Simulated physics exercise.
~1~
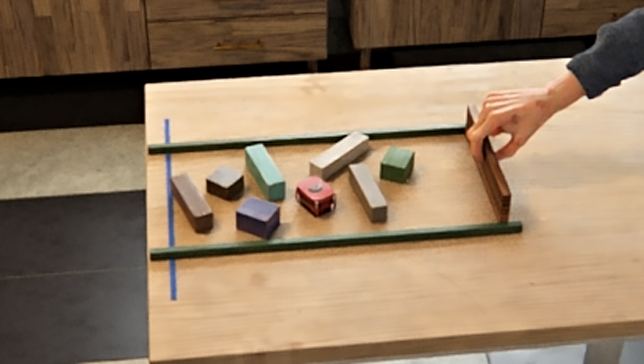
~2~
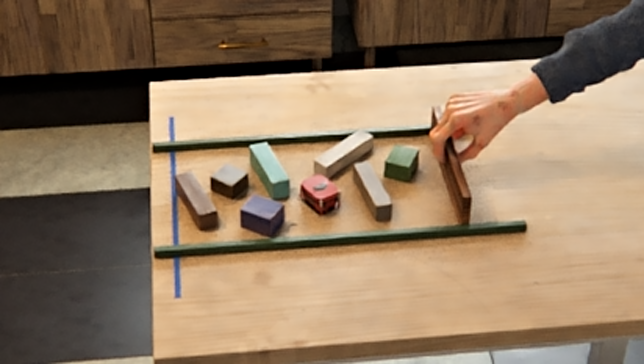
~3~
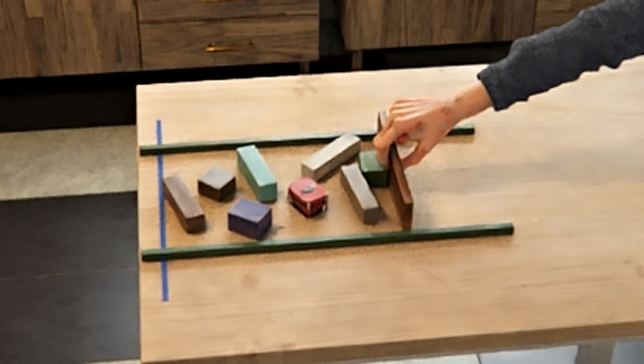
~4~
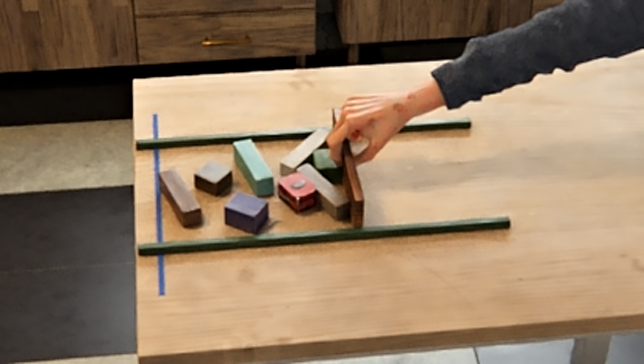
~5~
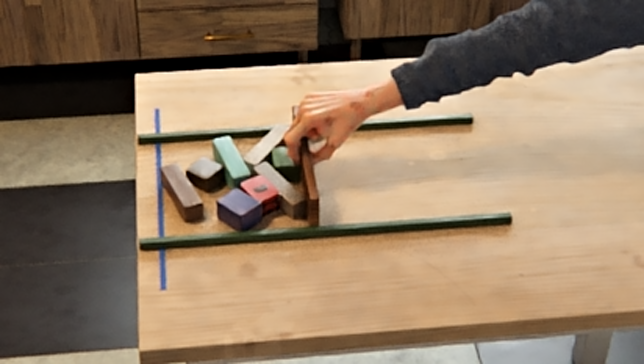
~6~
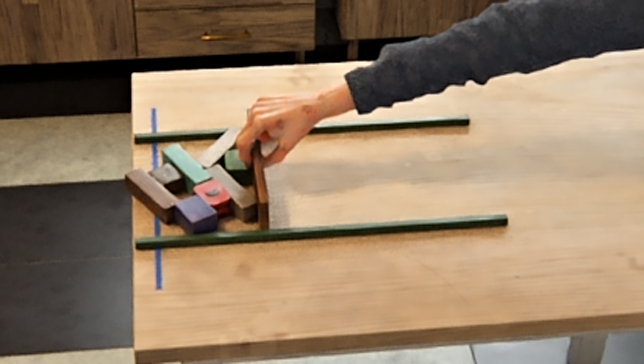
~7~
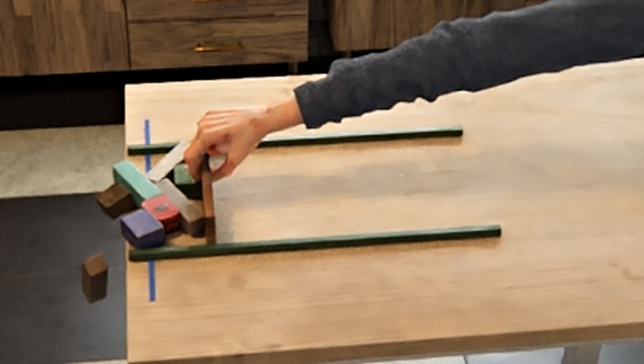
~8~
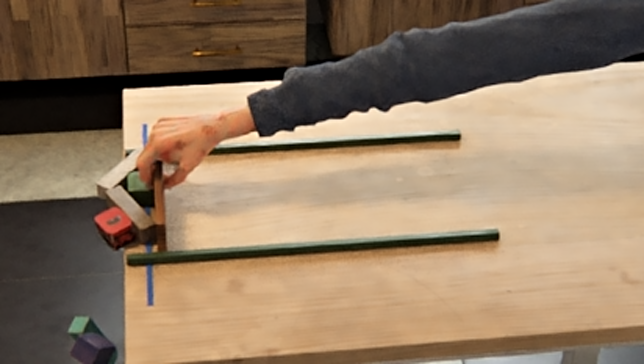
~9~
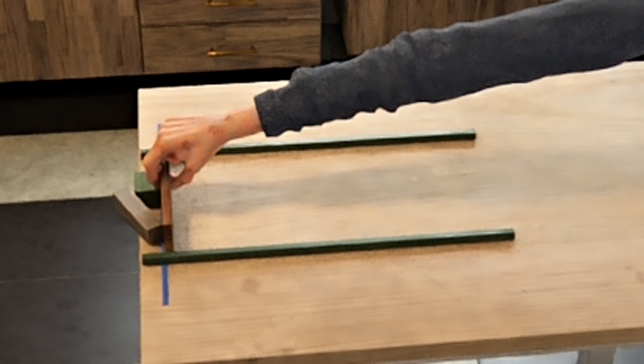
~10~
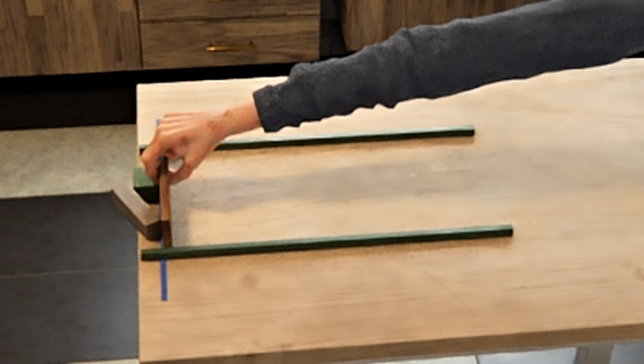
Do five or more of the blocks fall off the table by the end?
Yes, five or more of the blocks go over the left edge, including the red case, the blue block and the turquoise bar.
